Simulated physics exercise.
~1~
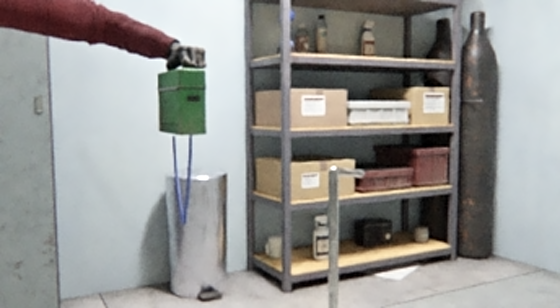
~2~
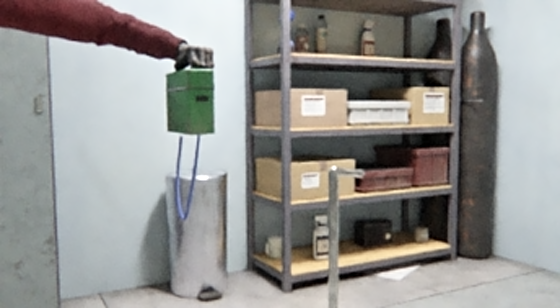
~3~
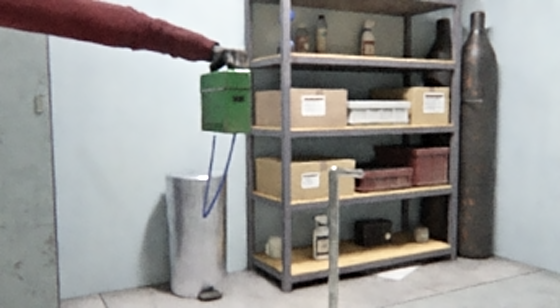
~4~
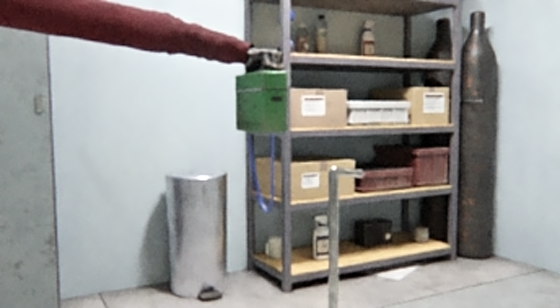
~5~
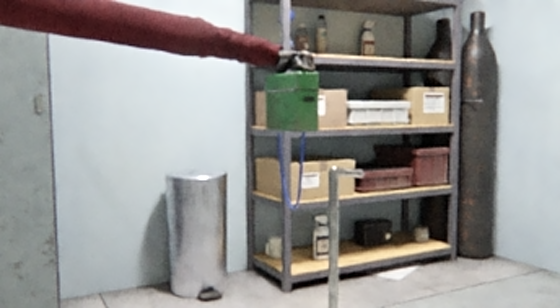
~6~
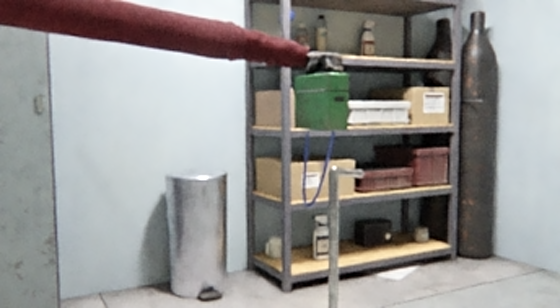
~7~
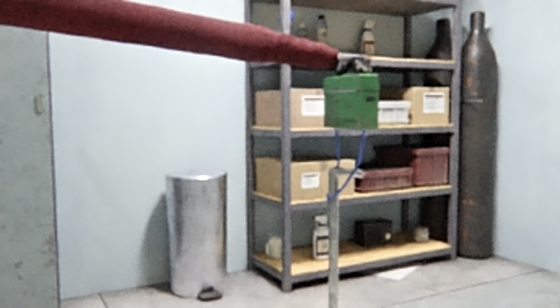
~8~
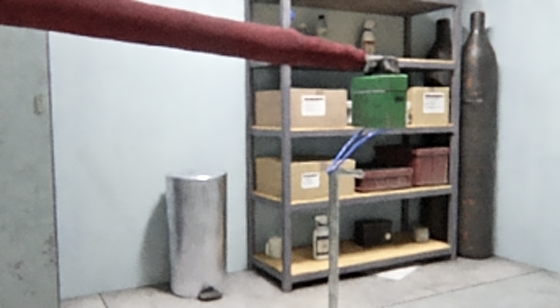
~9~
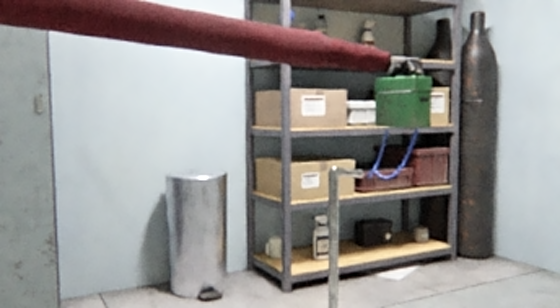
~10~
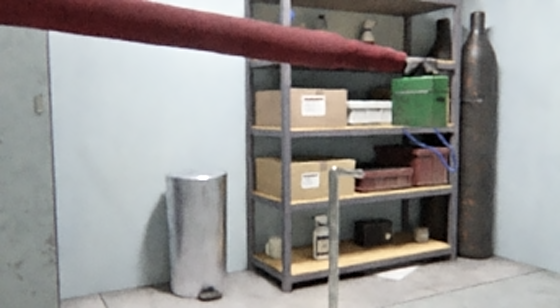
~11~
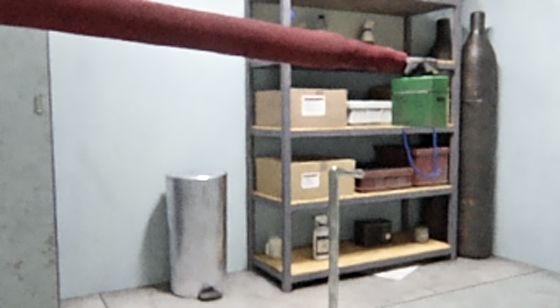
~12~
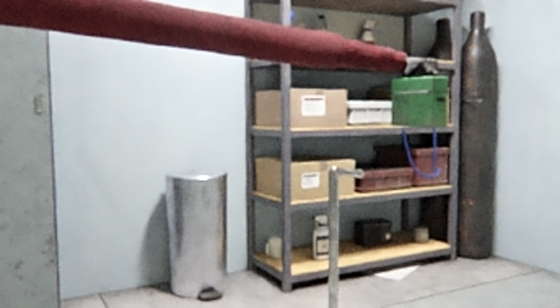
The clip shows a red-sleeved arm carrying a green case rightward in front of metal shelves, its blue lead loop dangling beneath. The loop passes over a thin upright post and swings clear, and the case stops beyond the post, still held, with the loop hanging free.
